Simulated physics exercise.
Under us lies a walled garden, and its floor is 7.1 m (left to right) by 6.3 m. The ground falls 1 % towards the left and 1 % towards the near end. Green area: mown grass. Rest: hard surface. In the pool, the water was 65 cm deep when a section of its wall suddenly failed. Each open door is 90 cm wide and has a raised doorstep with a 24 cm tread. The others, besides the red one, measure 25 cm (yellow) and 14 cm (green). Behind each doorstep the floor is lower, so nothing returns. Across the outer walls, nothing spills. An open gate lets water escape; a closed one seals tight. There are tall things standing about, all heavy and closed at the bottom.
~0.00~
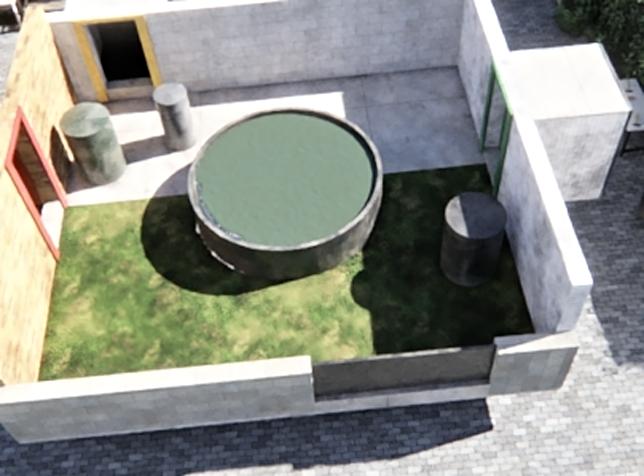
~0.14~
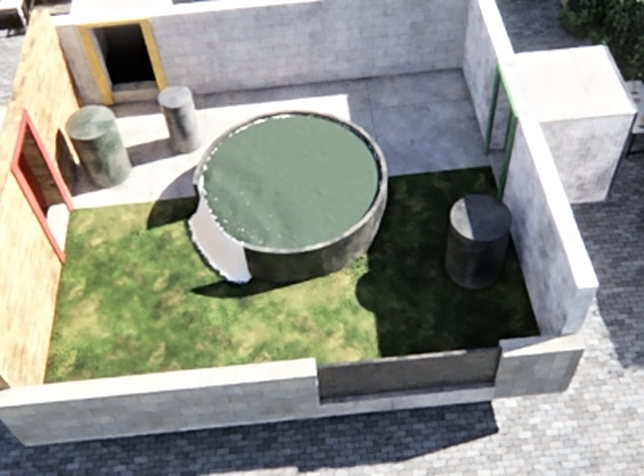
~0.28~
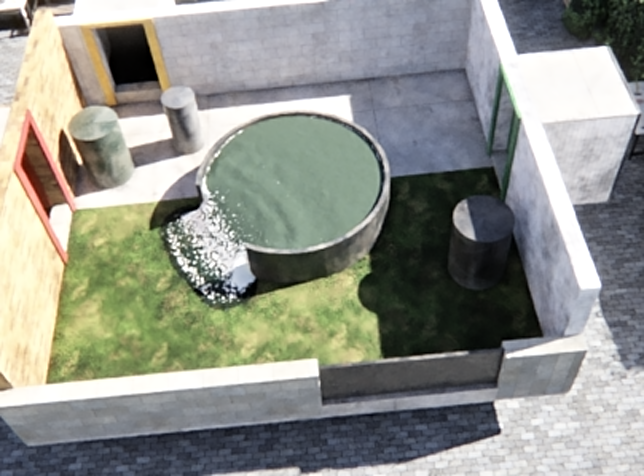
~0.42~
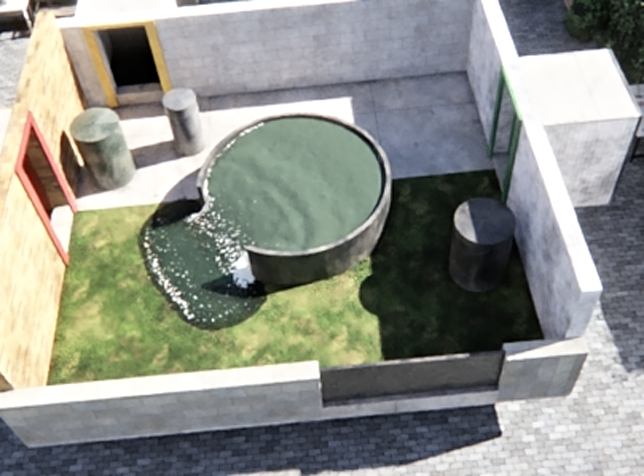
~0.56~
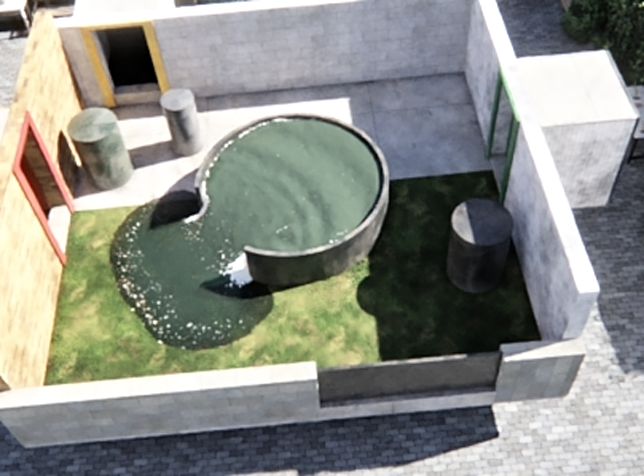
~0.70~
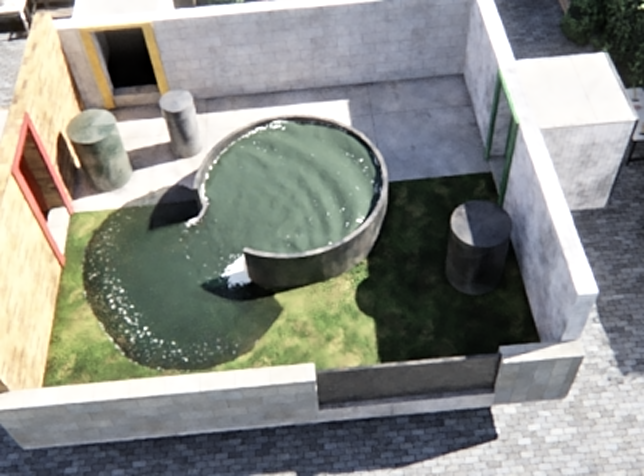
Dark green water sits still in a round pool inside a walled garden, then breaks through the near-left side of the pool wall. It pours onto the grass in a white, frothy burst, then spreads left and toward the near wall in a widening dark sheet while ripples cross the pool.
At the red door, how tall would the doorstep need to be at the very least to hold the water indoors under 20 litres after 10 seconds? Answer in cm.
The doorstep would need roughly 20 cm.
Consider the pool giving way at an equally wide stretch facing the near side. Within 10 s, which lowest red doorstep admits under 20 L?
Some 10.5 centimetres.
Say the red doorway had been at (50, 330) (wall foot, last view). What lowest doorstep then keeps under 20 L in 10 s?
Around 29 cm would do it.
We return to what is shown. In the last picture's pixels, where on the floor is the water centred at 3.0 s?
The water is centred around (206, 263) in the last picture's pixels.
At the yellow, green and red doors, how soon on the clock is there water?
It reaches yellow at 3.4 s, green at 8.5 s, and red at 1.1 s.
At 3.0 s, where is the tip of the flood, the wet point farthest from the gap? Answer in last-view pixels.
The tip of the flood lies near (87, 116).
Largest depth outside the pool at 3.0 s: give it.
Max depth: Around 41 cm.
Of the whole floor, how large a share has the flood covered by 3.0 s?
About 35 per cent.
After 1.4 s water covers 30 % of the floor, deepest (36 cm) near (220, 266); 13 cm at the red door, 0 litres in over its 25 cm doorstep.
After 3.0 s water covers 35 % of the floor, deepest (41 cm) near (37, 421); 21 cm at the red door, 1 litre in over its 25 cm doorstep.
After 10.0 s water covers 100 % of the floor, deepest (18 cm) near (37, 421); 14 cm at the red door, 2 litres in over its 25 cm doorstep.
At the red door as built, the water arrived by 1.1 s and peaked near 24 cm at 2.2 s.
With a doorstep of 16.5 cm, 61 litres would have come in within the 10 s; with 22 cm, 7 litres. So under 20 litres takes about 20 cm.
